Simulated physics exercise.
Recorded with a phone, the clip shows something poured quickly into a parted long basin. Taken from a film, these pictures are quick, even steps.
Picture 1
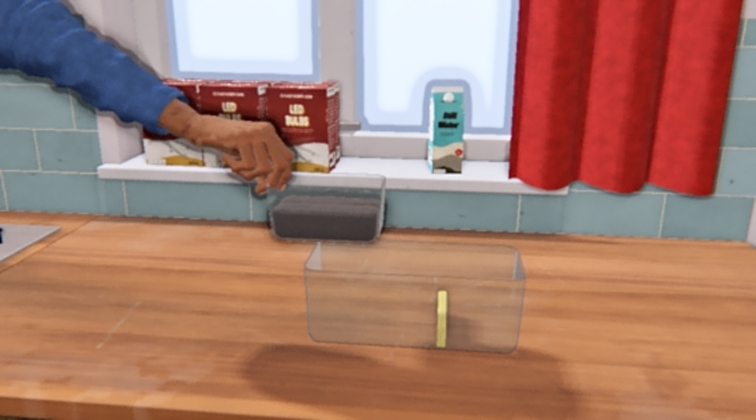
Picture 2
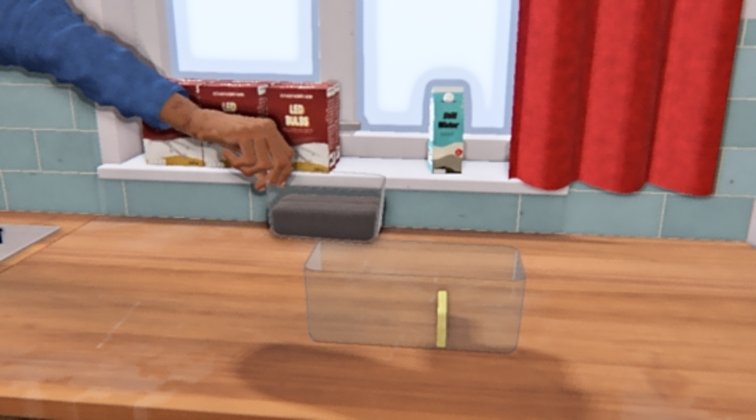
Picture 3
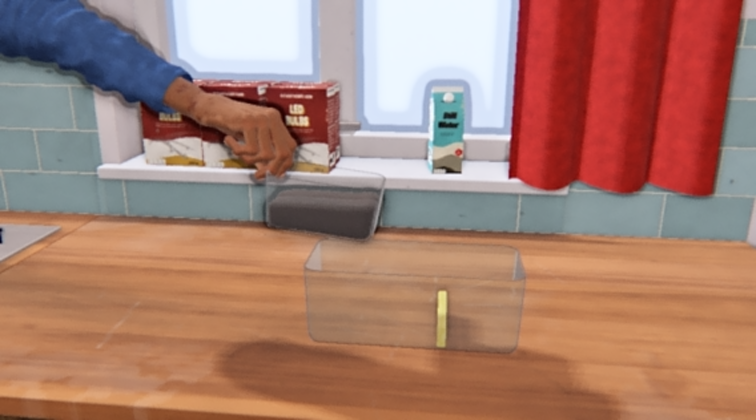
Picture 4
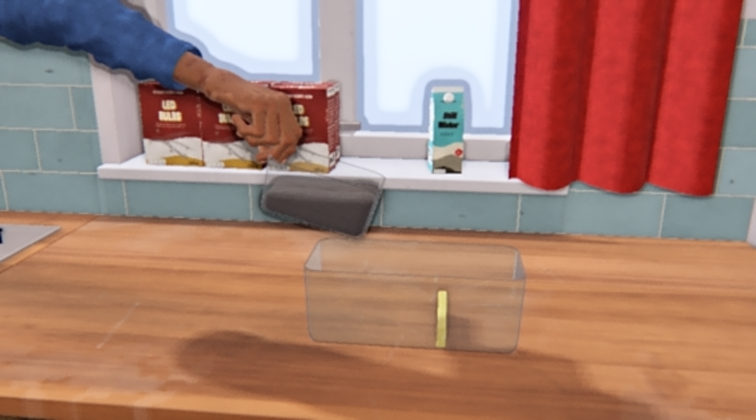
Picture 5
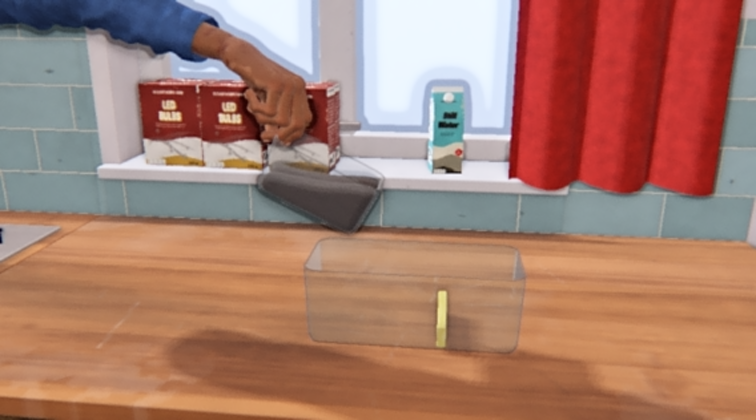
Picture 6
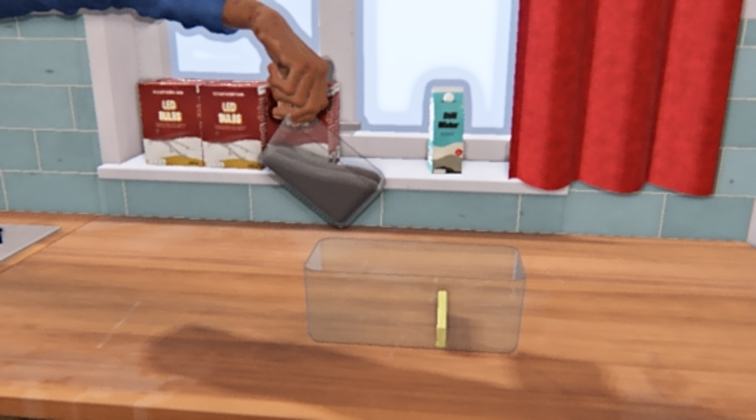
On a wooden kitchen counter, a hand lifts and tilts a clear container of dark contents rightward.
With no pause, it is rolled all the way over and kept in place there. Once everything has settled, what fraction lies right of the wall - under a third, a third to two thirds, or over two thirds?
Middle share.
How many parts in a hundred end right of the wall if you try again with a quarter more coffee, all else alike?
Estimated share: Close to 45 per cent.
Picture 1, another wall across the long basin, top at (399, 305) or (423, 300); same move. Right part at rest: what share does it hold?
Roughly 75 per cent, and 70 per cent.
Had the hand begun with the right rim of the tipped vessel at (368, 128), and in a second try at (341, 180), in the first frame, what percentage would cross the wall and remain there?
First about 50, then 15 per cent.
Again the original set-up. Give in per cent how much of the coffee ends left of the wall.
40 %.
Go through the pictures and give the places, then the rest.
In the first frame, tilt 0°; pouring edge (383, 185); surface from (279, 203) to (381, 206); the long basin's rim runs from (312, 254) to (521, 264); the wall's top is at (442, 309).
In the second frame, tilt 2°; pouring edge (383, 185); surface from (278, 202) to (380, 204).
In the third frame, tilt 7°; pouring edge (383, 185); surface from (276, 196) to (379, 199).
In the fourth frame, tilt 15°; pouring edge (382, 185); surface from (272, 187) to (378, 193).
In the fifth frame, tilt 26°; pouring edge (382, 185); surface from (270, 171) to (377, 186).
In the sixth frame, tilt 39°; pouring edge (381, 185); surface from (269, 152) to (380, 179).
A moment on, the tilt is 95° and 36 per cent is still to pour, 6 is left of the wall and 0 right of it.
Next, the tilt is 100° and 4 per cent is still to pour, 10 is left of the wall and 73 right of it.
Then the tilt is 100° and 1 per cent is still to pour, 22 is left of the wall and 53 right of it.
Later the tilt is 100° and 0 per cent is still to pour, 37 is left of the wall and 56 right of it.
At rest 41 per cent lies left of the wall, 53 right of it and 6 outside.
